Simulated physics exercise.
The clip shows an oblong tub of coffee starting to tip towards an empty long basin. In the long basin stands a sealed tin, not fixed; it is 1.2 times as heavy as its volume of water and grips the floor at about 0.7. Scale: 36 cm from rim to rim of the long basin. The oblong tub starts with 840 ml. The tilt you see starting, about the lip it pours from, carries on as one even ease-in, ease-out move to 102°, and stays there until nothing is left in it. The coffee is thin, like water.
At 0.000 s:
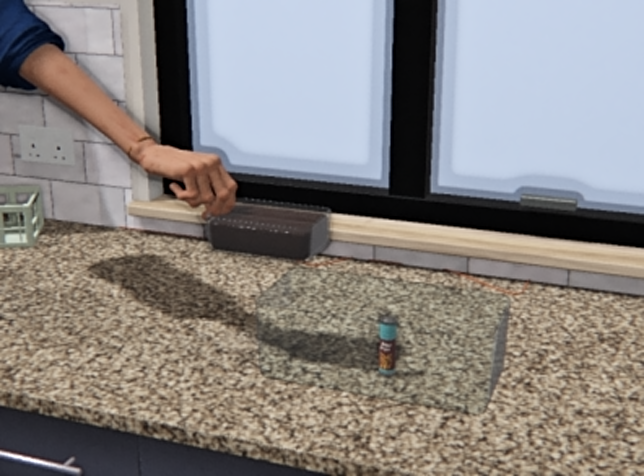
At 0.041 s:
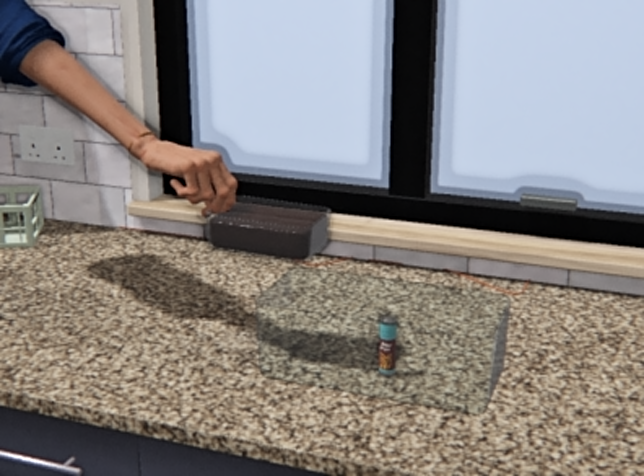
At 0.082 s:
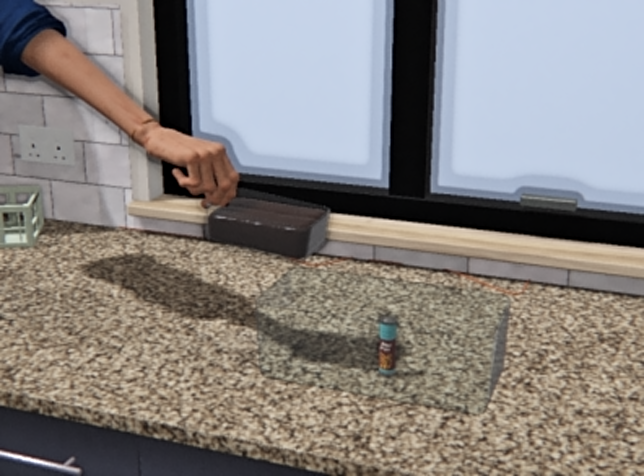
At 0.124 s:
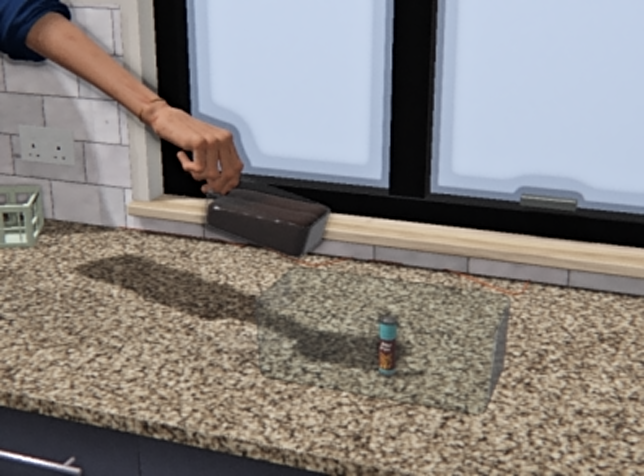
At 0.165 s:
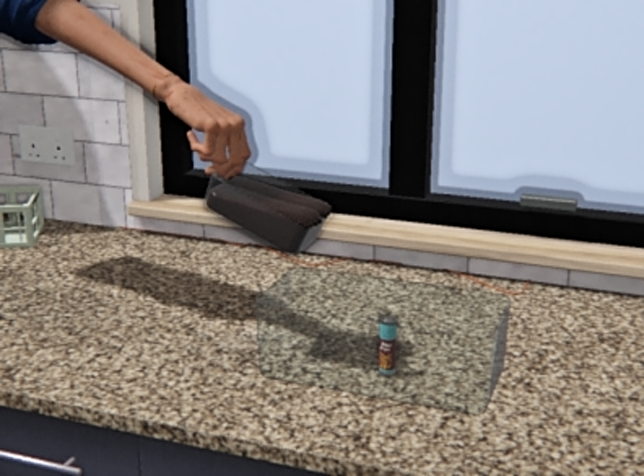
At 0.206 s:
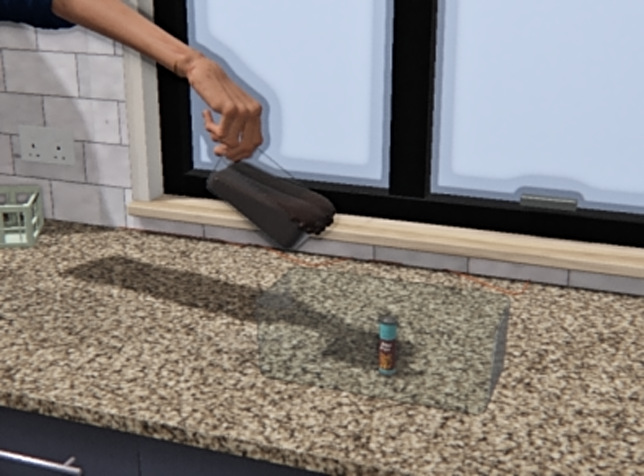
A hand lifting one end of an oblong tub of dark liquid, tilting it rightwards above a speckled worktop beside a window.
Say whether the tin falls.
It stays up.
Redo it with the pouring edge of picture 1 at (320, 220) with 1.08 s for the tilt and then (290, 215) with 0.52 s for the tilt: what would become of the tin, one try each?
First it remains upright; then it goes over.
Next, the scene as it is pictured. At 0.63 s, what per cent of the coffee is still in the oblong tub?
About 3 per cent.
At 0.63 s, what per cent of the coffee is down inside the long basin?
Some 88 per cent.
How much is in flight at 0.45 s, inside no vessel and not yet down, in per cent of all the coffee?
Some 64 per cent.
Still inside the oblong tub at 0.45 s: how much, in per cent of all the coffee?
Some 22 per cent.
After 0.45 s the tilt is 98° and 21 per cent is still to pour; the tin stands where it began.
After 0.63 s the tilt is 102° and 3 per cent is still to pour; the tin stands where it began.
After 0.82 s the tilt is 102° and 0 per cent is still to pour; the tin stands where it began.
After 1.02 s the tilt is 102° and 0 per cent is still to pour; the tin stands where it began.
In the end the tin stands where it began.
